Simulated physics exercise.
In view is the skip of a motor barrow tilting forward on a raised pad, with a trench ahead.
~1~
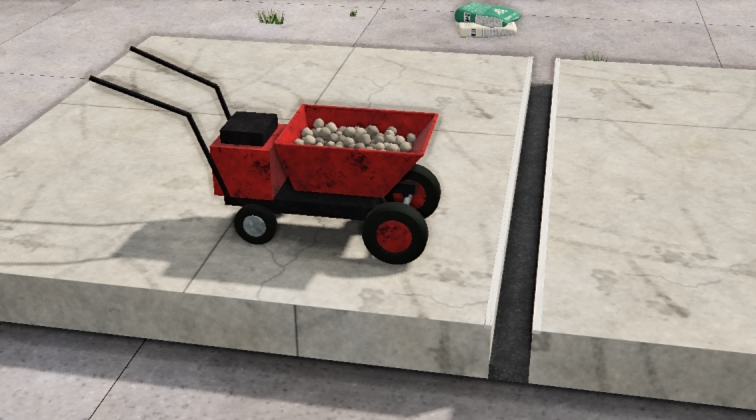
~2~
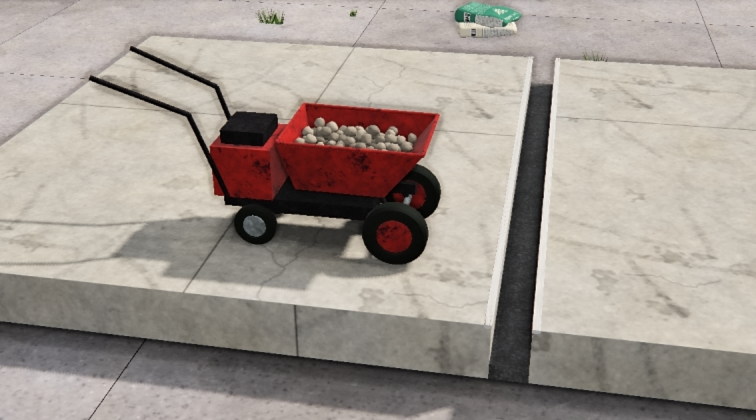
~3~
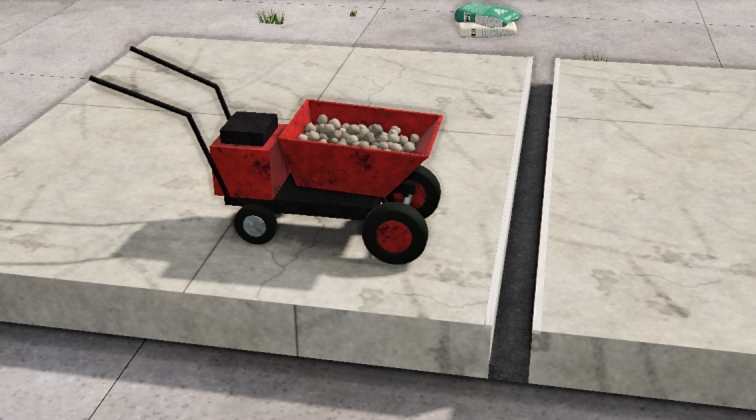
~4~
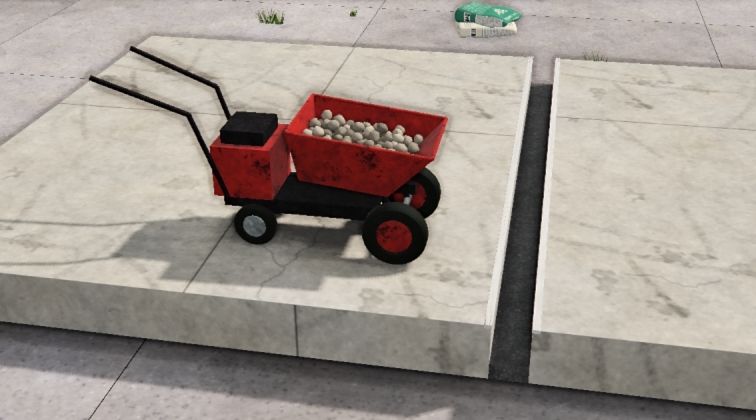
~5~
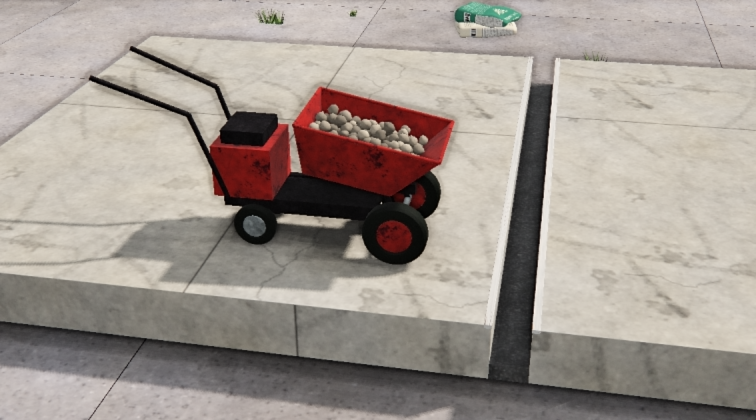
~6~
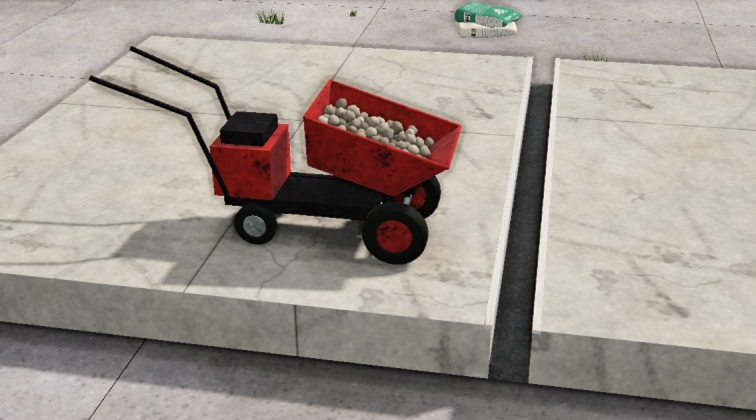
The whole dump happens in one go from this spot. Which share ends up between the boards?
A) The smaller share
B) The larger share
B.
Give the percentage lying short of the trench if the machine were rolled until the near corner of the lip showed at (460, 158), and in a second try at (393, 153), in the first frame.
0 % then 40 %.
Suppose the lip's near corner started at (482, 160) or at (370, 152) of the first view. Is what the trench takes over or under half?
At the earlier place the lesser portion ends between the edges, at the later place the lesser portion.
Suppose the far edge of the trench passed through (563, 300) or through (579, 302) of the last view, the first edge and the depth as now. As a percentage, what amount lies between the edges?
100 %, give or take, and then 100 %.
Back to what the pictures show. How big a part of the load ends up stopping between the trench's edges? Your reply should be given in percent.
Result: Near 90 %.
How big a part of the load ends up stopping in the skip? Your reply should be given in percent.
Estimate: 0 %, roughly.
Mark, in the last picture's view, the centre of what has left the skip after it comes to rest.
About (521, 266).
Just after the last frame, skip tipped steeply; every one in the skip.
A moment on, skip tipped right over; the larger part in the skip; just a few short of the trench; about a tenth in or heaped over the trench; just a few falling.
Further on, skip tipped right over; about a tenth in the skip; about a tenth short of the trench; the larger part in or heaped over the trench; about a tenth beyond it.
When it is over, skip tipped right over; about a tenth short of the trench; the larger part in or heaped over the trench; about a tenth beyond it.
